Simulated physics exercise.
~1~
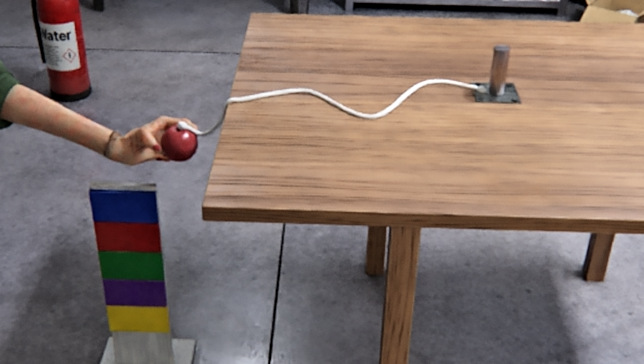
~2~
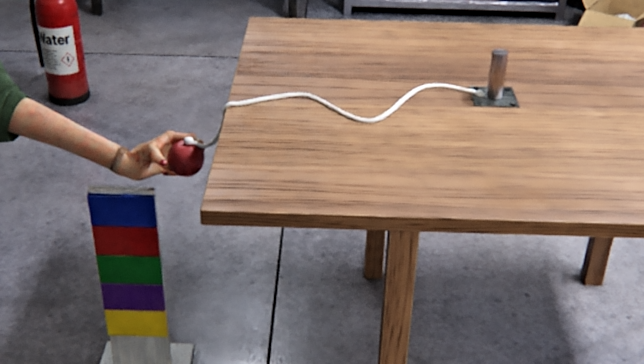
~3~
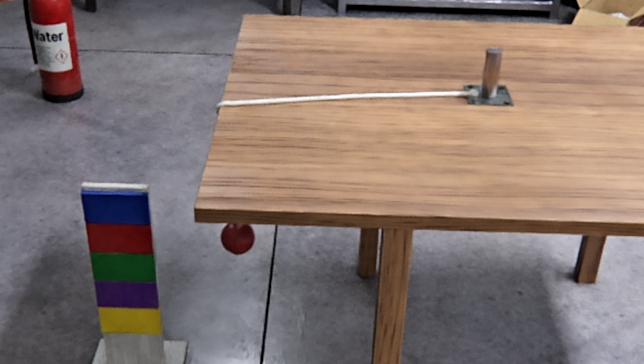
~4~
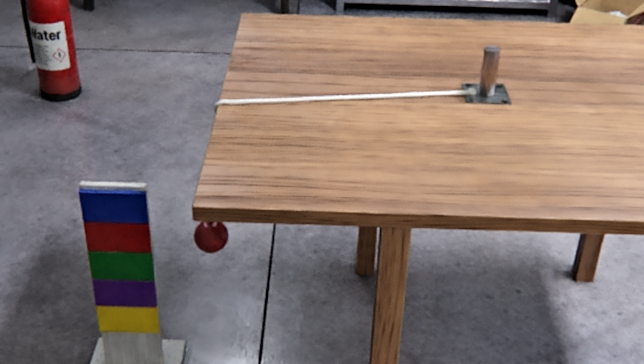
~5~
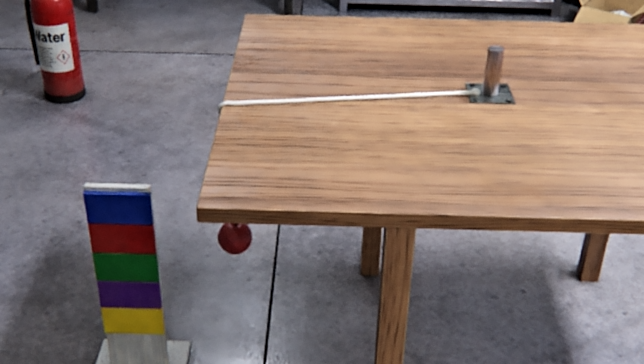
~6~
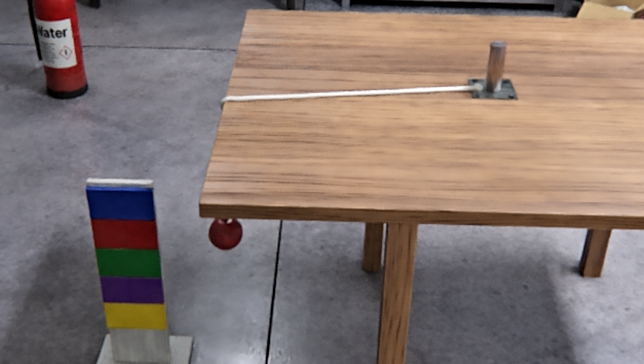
A red apple, released by a hand, drops, swings and hangs level with the red band.
